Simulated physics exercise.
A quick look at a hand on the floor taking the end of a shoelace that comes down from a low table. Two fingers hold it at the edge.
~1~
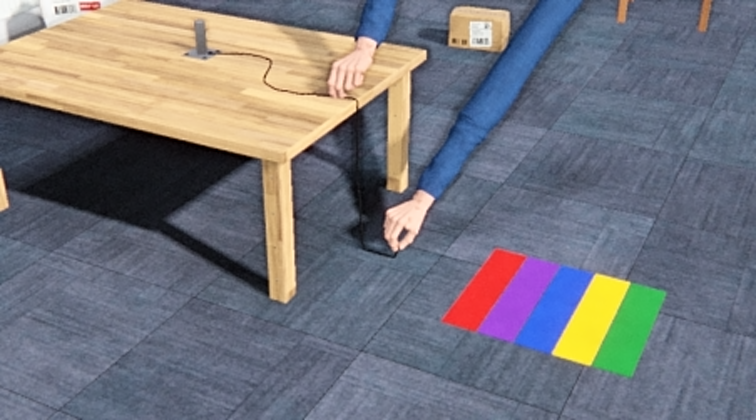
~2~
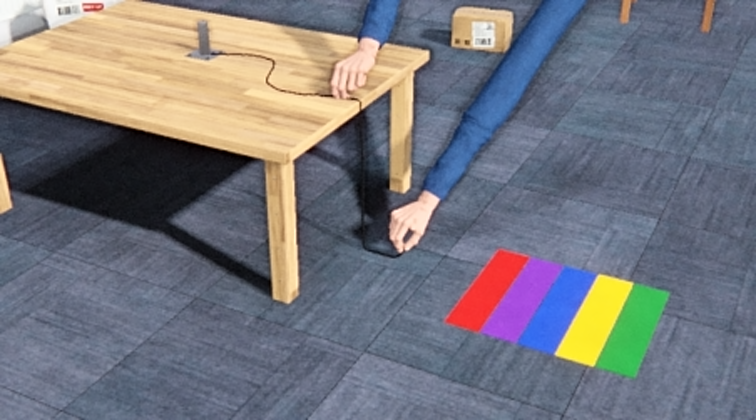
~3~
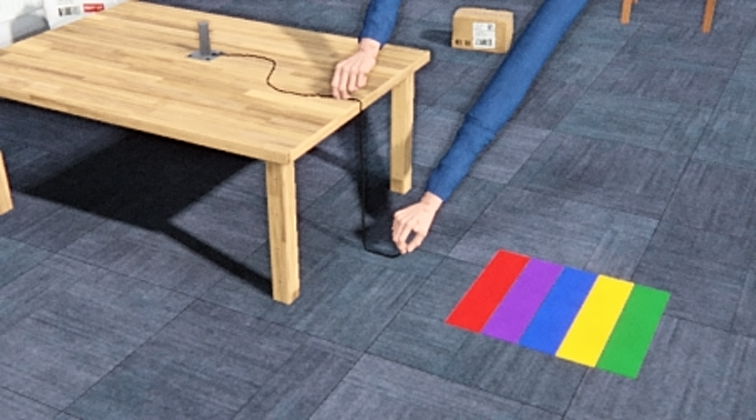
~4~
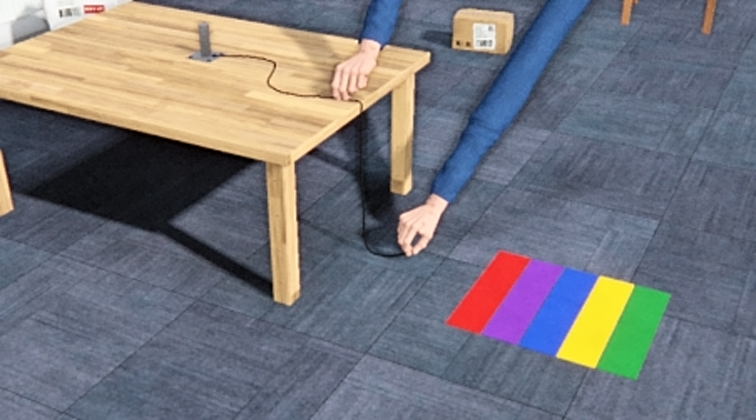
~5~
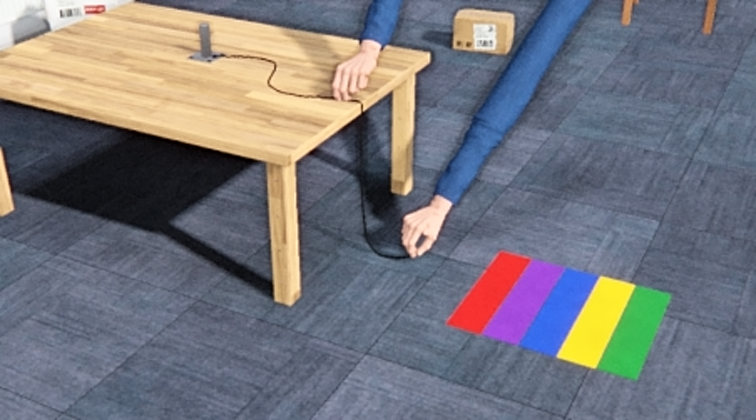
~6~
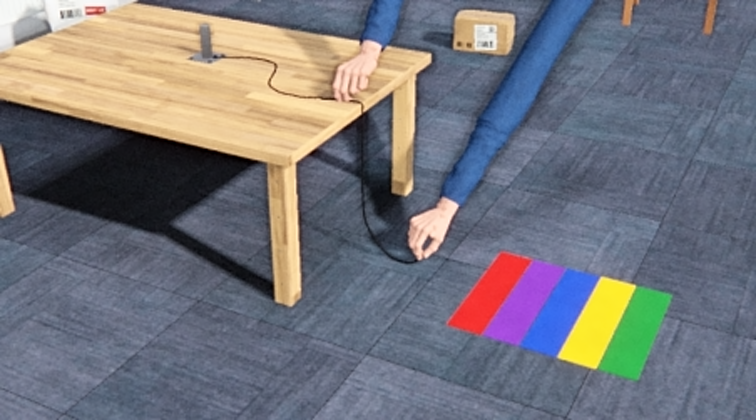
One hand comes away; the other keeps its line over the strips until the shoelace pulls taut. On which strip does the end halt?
It gets as far as the blue strip.
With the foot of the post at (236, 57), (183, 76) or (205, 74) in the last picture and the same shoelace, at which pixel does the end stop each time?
Near (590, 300), (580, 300) and (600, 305).
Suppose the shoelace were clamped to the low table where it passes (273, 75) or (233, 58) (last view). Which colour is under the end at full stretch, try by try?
Taking them in turn: Purple; blue.
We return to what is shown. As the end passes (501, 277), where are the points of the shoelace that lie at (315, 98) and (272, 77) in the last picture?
About (362, 103), and the other about (297, 81).
Soon after, end near (501, 277); over red.
Then, end near (540, 287); over purple.
At full stretch, end near (564, 293); over blue. The blue one.
